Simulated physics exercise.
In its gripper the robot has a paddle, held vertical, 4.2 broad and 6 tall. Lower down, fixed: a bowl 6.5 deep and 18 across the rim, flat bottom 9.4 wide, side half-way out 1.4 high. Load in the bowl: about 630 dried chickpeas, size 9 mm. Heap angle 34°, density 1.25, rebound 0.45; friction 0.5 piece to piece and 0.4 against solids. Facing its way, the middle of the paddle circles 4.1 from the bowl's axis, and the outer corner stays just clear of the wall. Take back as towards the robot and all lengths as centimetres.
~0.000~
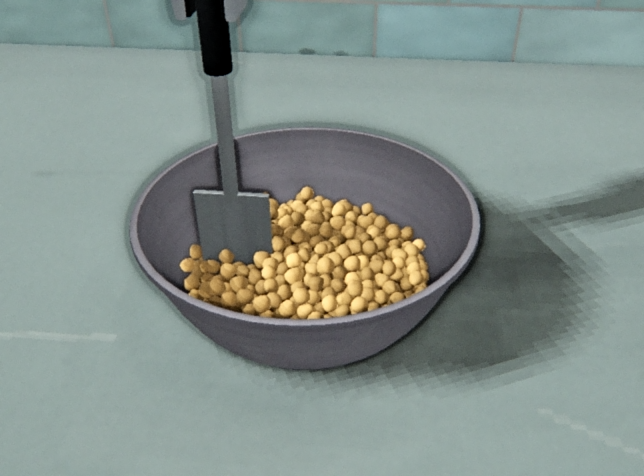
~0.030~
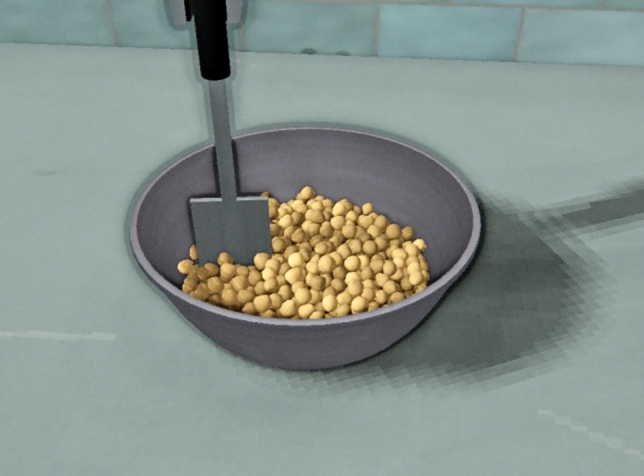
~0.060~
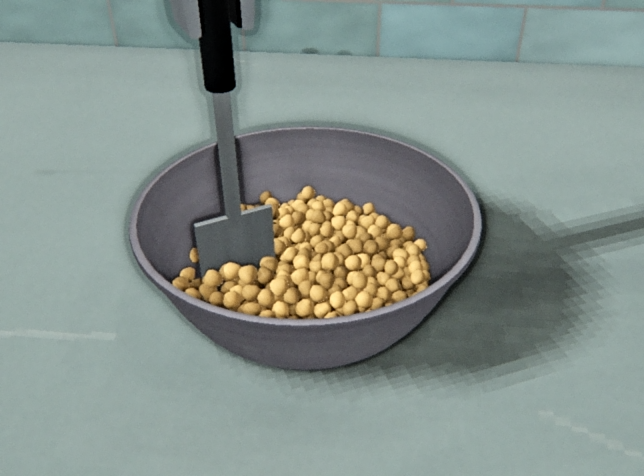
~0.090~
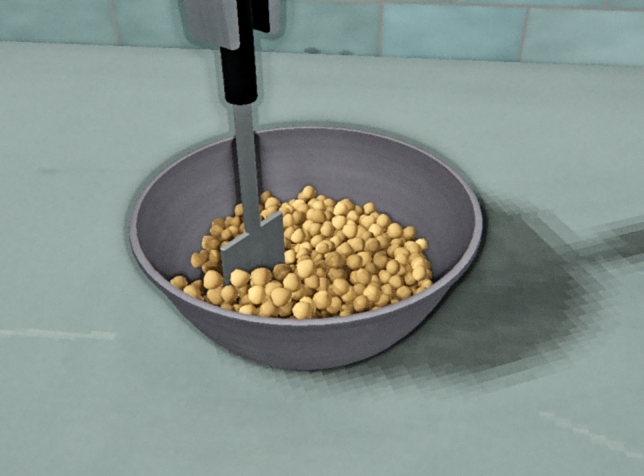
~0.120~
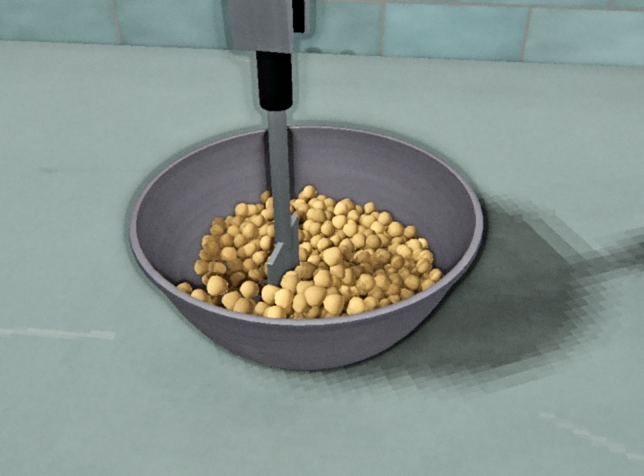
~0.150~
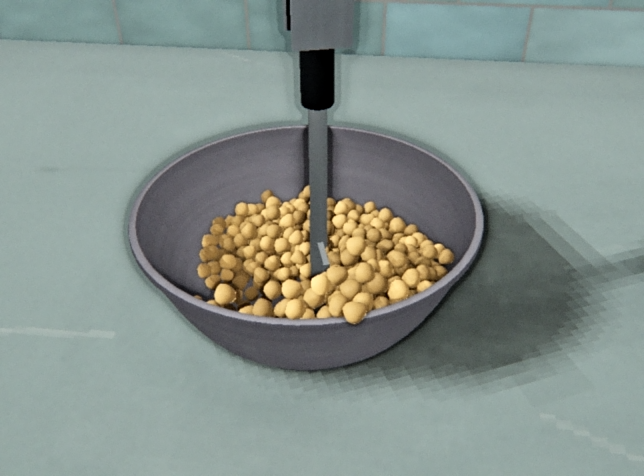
In a grey bowl, a robot's paddle turns and pushes chickpeas toward the right.
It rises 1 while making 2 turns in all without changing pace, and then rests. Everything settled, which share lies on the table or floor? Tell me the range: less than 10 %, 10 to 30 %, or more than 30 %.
It falls in the range 10 to 30 %.
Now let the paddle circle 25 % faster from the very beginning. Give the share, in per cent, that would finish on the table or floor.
Then roughly 30 %.
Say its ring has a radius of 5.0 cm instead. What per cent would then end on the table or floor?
That would make it around 20 percent.
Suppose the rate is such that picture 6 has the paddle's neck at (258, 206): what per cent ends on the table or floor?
I'd say near 5 per cent.
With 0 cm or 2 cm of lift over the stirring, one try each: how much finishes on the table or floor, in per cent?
I'd reckon around 25 and 15 per cent.
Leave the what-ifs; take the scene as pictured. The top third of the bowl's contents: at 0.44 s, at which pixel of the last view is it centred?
About (203, 221) in the last picture.
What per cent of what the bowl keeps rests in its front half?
Some 50 per cent.
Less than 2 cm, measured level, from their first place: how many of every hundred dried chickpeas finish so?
Something close to 5 percent, I'd say.
After 0.44 s, 346° round, highest piece 9 above the table; 550 in the bowl, 61 on the table or floor, 20 in flight or on the tool.
After 0.73 s, 224° round, highest piece 8 above the table; 509 in the bowl, 114 on the table or floor, 8 in flight or on the tool.
After 1.07 s, 0° round, highest piece 5 above the table; 507 in the bowl, 124 on the table or floor.
After 1.77 s, 0° round, highest piece 5 above the table; 507 in the bowl, 124 on the table or floor.
At rest, 507 in the bowl, 124 on the table or floor. That is 20 % on the table or floor.
